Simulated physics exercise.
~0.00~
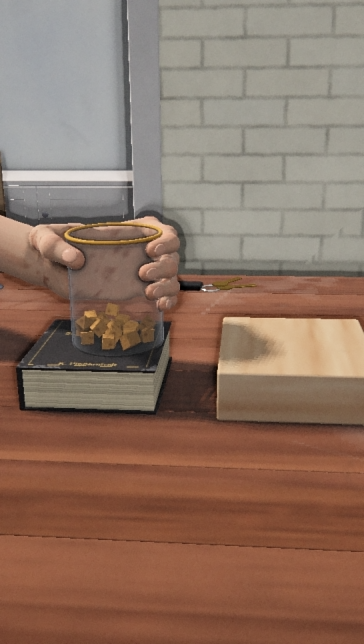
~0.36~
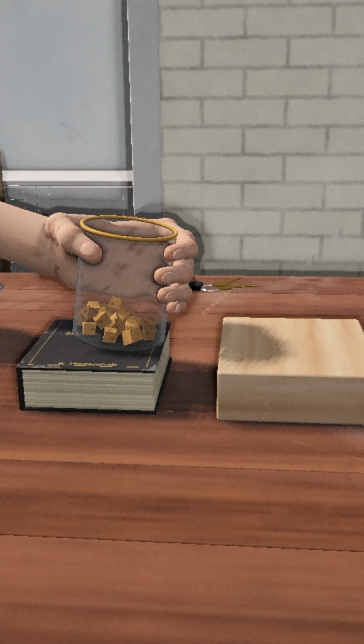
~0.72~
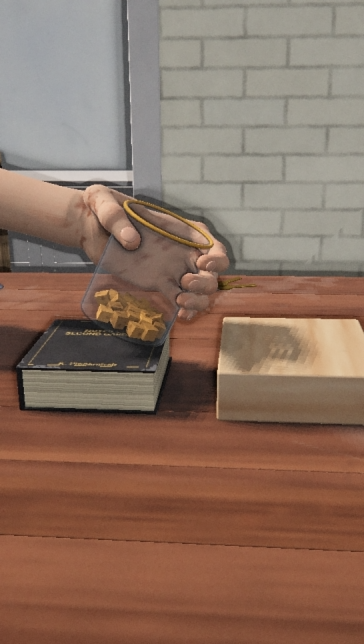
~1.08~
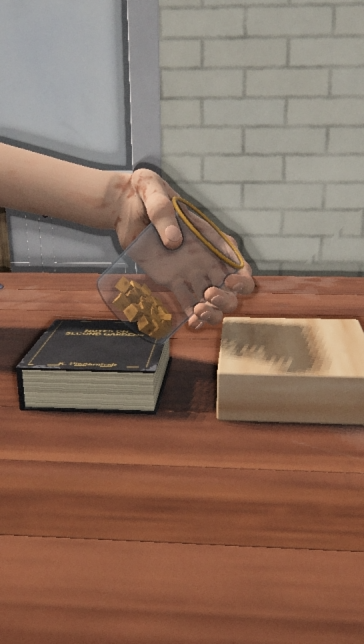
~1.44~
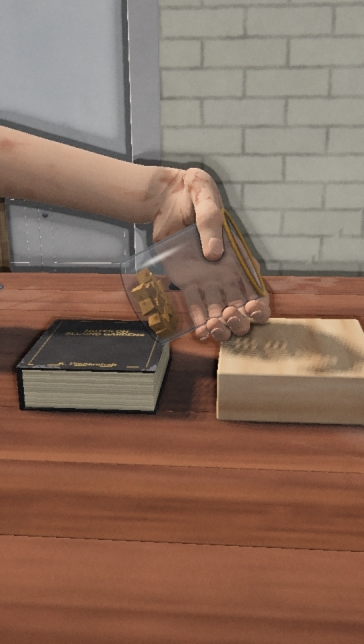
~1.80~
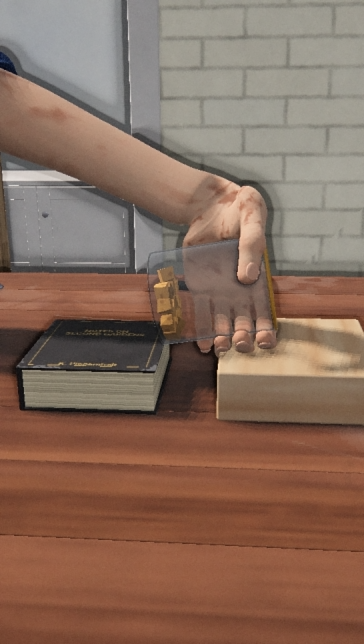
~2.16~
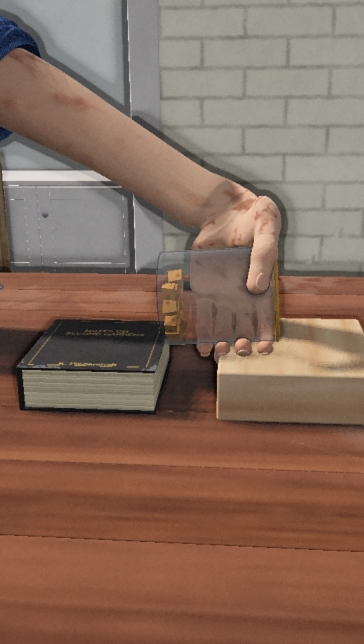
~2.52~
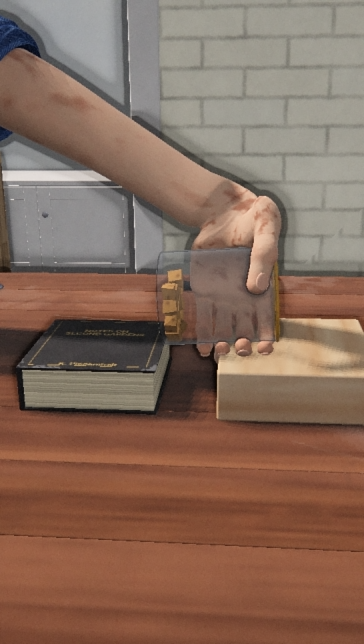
The clip opens with a hand holding a clear, gold-rimmed glass of small golden-brown cubes upright on a black book, with a pale wooden block to the right on a reddish wooden table. The hand lifts the glass and begins tipping it to the right. As it moves across toward the block, the glass leans further and the cubes gather near its base. The forearm swings higher, showing a blue sleeve, while the glass turns onto its side. Finally, the hand holds it still, nearly horizontal against the block, with the cubes still inside.
